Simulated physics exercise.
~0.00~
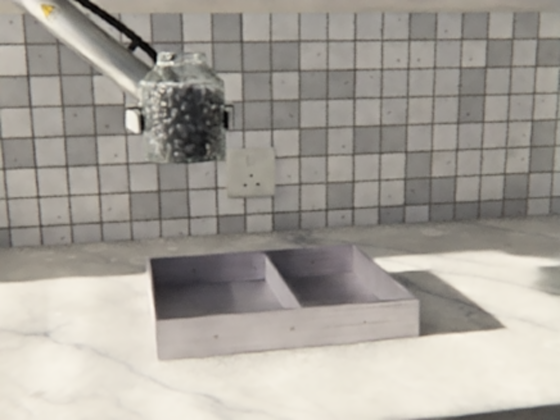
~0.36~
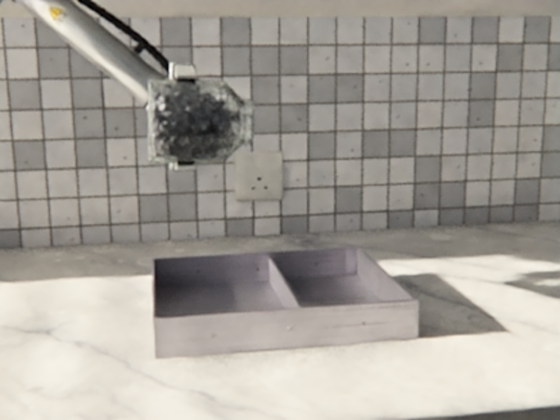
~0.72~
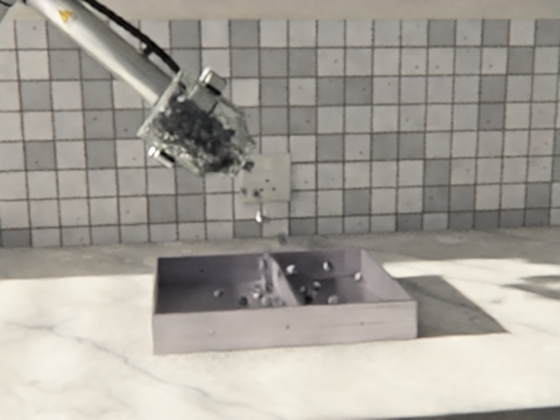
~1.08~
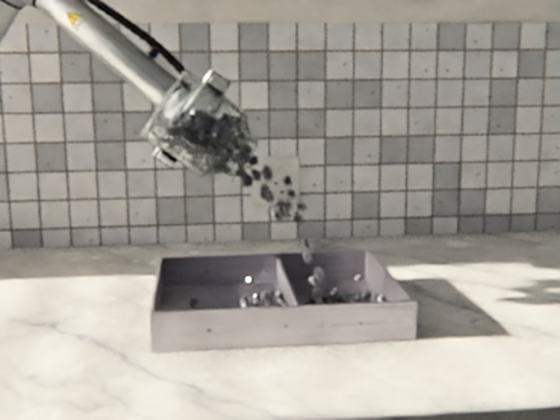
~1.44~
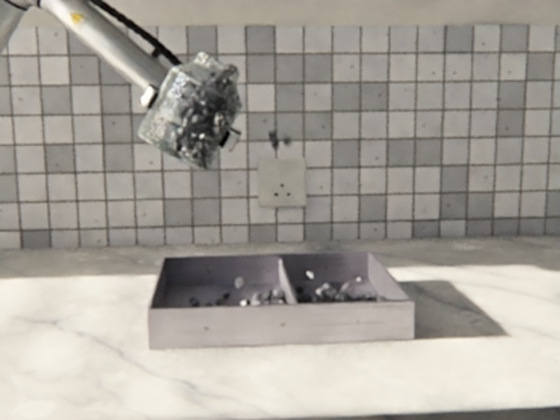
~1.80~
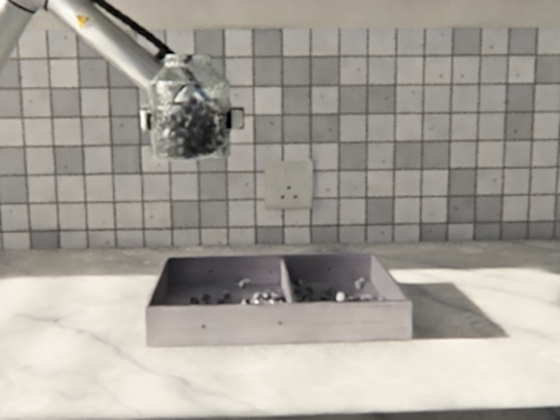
At first, a robotic gripper holds a clear jar of dark pebbles upright above a shallow, two-part tray on a marble counter, with a tiled wall behind. The gripper tips the jar over to the right until its mouth points downward. A few pebbles drop out and scatter into both parts of the tray, and then a thicker stream tumbles from the mouth. The gripper turns the jar back up, and the flow stops. Finally, the jar is upright again, still holding many pebbles, while small, loose scatterings lie in both parts of the tray.
